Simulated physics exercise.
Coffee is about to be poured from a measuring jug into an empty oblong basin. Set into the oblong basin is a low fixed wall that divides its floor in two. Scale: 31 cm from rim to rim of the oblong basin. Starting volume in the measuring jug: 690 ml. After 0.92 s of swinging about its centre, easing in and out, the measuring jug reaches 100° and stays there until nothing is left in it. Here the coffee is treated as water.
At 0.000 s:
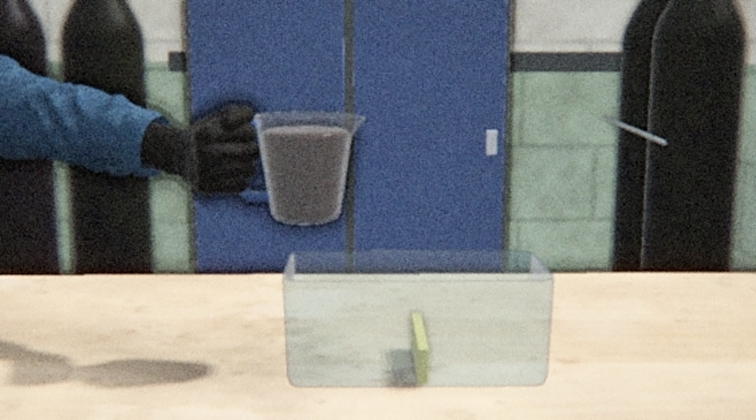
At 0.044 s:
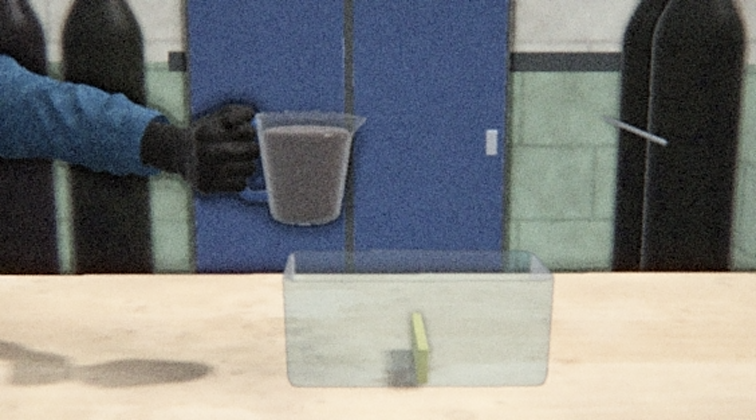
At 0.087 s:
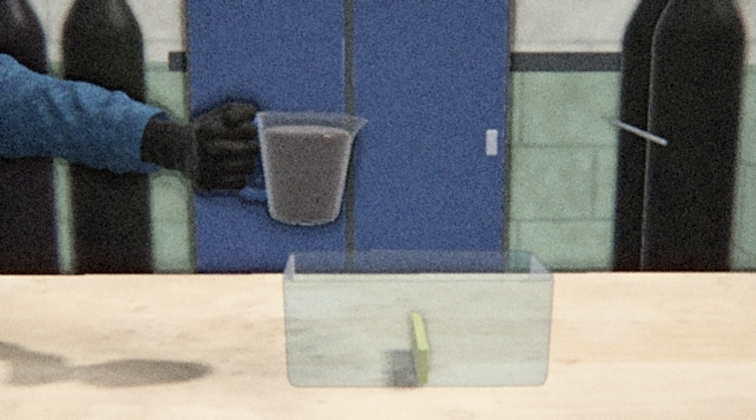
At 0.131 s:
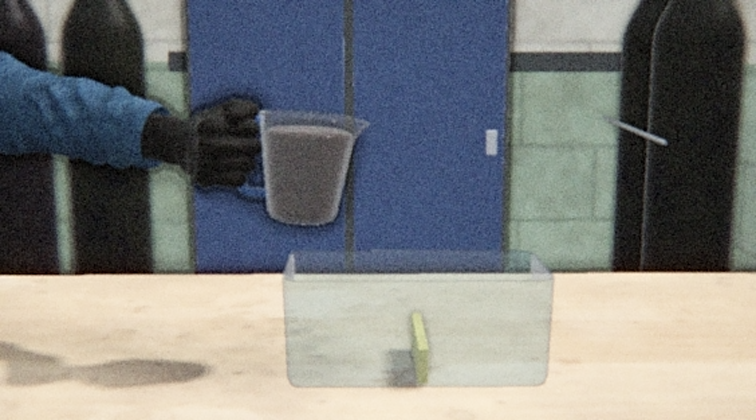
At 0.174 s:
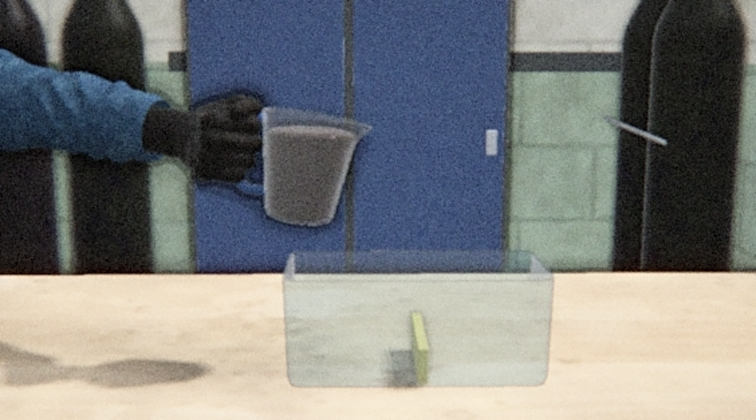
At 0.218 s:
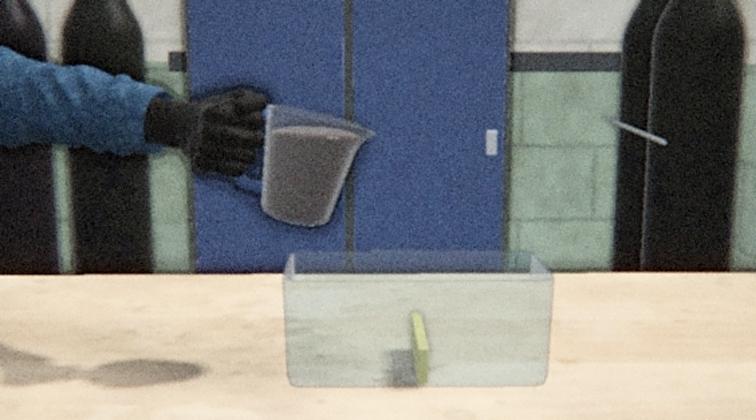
The footage shows a black-gloved hand at the left holding a clear measuring jug of greyish-brown liquid above a transparent oblong basin on a pale tabletop. The hand gradually tilts the jug slightly to the right.
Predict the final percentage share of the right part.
Right part: About 55 %.
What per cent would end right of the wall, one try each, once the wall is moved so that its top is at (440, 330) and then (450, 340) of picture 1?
Around 20 and 15 percent, in that order.
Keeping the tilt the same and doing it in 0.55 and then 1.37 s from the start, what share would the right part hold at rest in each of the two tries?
In order, 45 and 65 per cent.
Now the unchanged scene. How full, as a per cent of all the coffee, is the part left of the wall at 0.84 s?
The left part holds some 18 per cent.
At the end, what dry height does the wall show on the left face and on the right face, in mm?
30 mm left, 26 mm right.
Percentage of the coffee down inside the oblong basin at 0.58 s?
Some 7 per cent.
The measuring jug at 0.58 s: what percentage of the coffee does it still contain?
Roughly 74 per cent.
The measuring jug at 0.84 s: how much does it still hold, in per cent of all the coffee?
Share remaining: Approx. 22 %.
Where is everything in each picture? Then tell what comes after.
In the first frame, tilt 0°; pouring edge (365, 117); surface from (261, 131) to (350, 131); the oblong basin's rim runs from (288, 267) to (543, 266); the wall's top is at (419, 331).
In the second frame, tilt 1°; pouring edge (366, 118); surface from (262, 131) to (351, 131).
In the third frame, tilt 2°; pouring edge (367, 120); surface from (263, 130) to (352, 133).
In the fourth frame, tilt 5°; pouring edge (369, 123); surface from (264, 130) to (353, 133).
In the fifth frame, tilt 9°; pouring edge (372, 127); surface from (267, 130) to (357, 135).
In the sixth frame, tilt 13°; pouring edge (375, 132); surface from (270, 132) to (361, 136).
By 0.58 s the tilt is 70° and 74 per cent is still to pour, 1 is left of the wall and 7 right of it.
By 0.84 s the tilt is 98° and 22 per cent is still to pour, 18 is left of the wall and 44 right of it.
By 1.12 s the tilt is 100° and 2 per cent is still to pour, 42 is left of the wall and 54 right of it.
By 1.42 s the tilt is 100° and 0 per cent is still to pour, 45 is left of the wall and 55 right of it.
At rest 45 per cent lies left of the wall, 55 right of it and 0 outside.
